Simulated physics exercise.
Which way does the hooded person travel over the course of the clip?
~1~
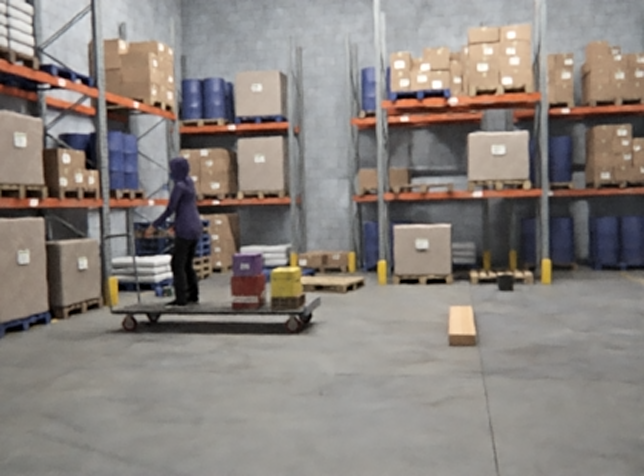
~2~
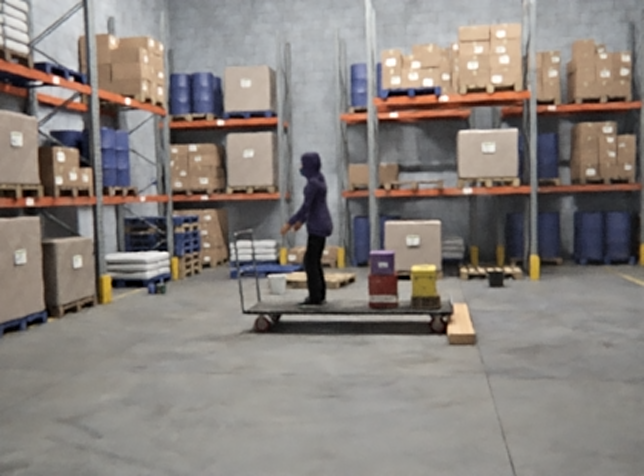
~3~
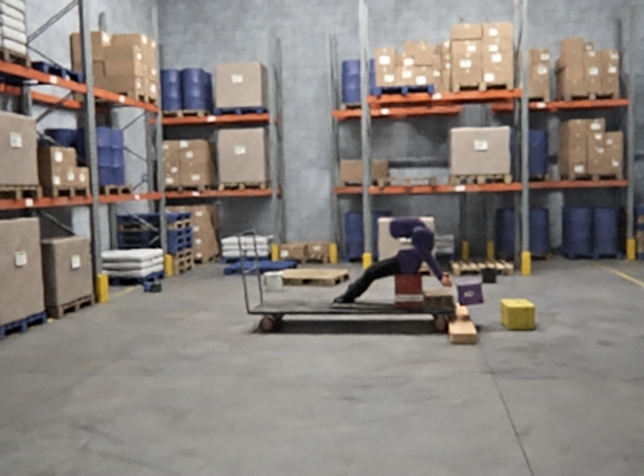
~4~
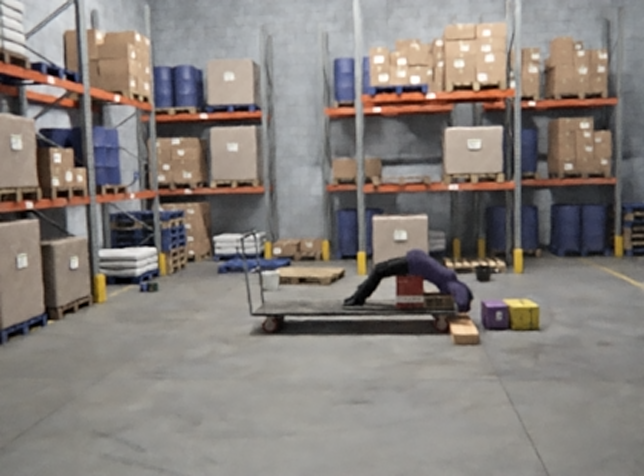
The person moves to the right, first riding on the trolley and then pitching forward over its front end.
